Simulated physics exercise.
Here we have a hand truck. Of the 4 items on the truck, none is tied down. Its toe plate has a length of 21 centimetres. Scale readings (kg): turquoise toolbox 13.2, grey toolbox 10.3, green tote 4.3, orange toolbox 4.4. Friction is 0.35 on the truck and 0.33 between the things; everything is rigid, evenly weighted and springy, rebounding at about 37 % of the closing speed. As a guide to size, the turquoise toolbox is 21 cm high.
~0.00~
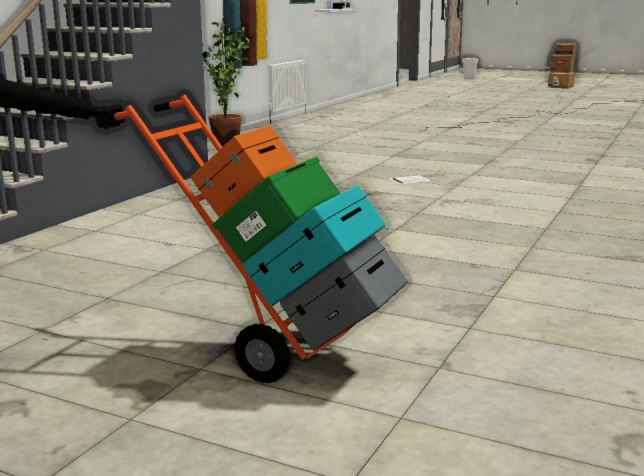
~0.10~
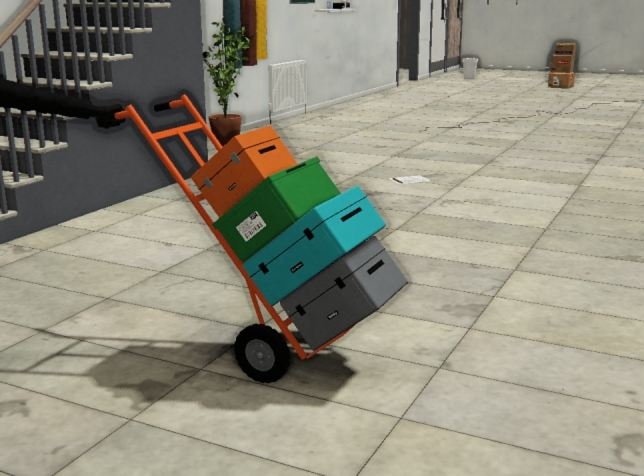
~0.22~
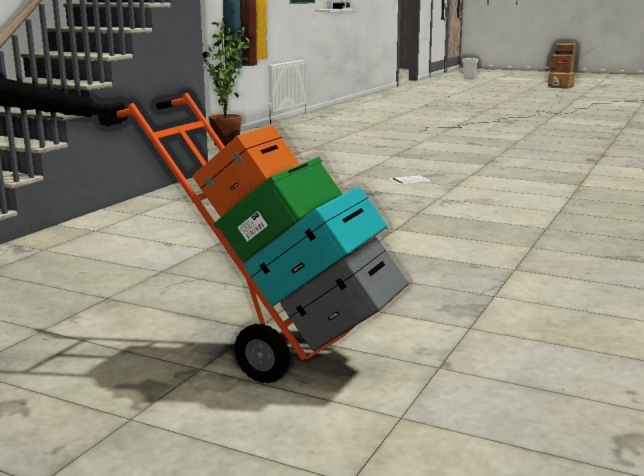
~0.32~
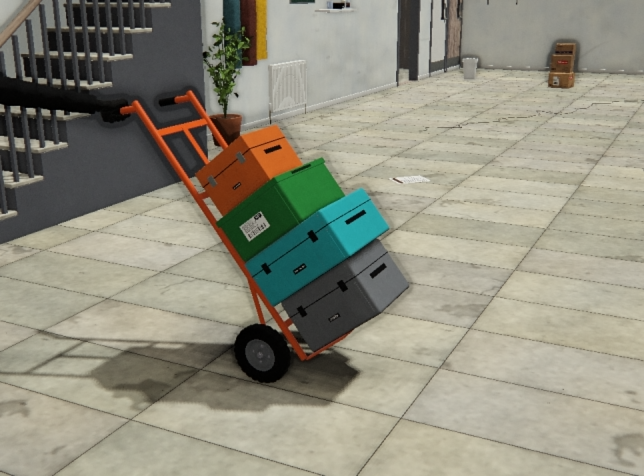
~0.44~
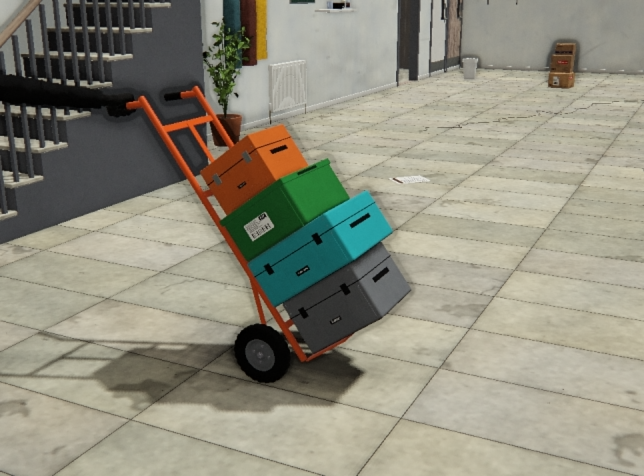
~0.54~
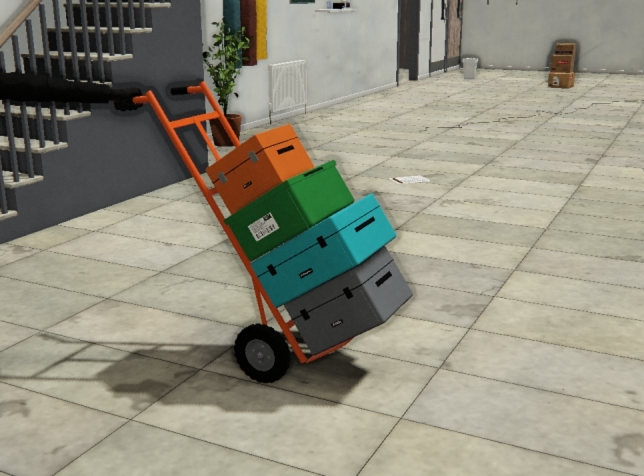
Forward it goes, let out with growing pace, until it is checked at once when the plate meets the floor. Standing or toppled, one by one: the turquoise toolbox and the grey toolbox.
Turquoise toolbox - standing; grey toolbox - standing.
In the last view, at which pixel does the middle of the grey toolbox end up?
End position: Roughly (364, 343).
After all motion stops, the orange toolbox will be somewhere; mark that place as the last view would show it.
Look near (387, 195) and you'll find it.
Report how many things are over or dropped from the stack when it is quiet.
The tally is 0.
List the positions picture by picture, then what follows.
In the first picture, 40° short of upright; turquoise toolbox (315, 245); grey toolbox (344, 292).
In the second picture, 40° short of upright; green tote (280, 209); orange toolbox (246, 172).
In the third picture, 39° short of upright; green tote (281, 209); orange toolbox (248, 172).
In the fourth picture, 38° short of upright; green tote (283, 209); orange toolbox (250, 171).
In the fifth picture, 36° short of upright; green tote (287, 210); orange toolbox (256, 170).
In the sixth picture, 34° short of upright; turquoise toolbox (325, 250); grey toolbox (349, 300).
After 1.04 s, 15° short of upright.
After 1.34 s, truck upright; orange toolbox moved 3 cm; green tote moved 2 cm.
After 1.44 s, truck upright; turquoise toolbox 4° off its base near (376, 295); grey toolbox 4° off its base near (364, 343); orange toolbox 4° off its base.
In the end (2.0 s), not toppled but over 10 cm from the start, orange toolbox; the other 3 under 10 cm from the start. At the end, from the last picture's camera, turquoise toolbox near (377, 295), grey toolbox near (364, 343).
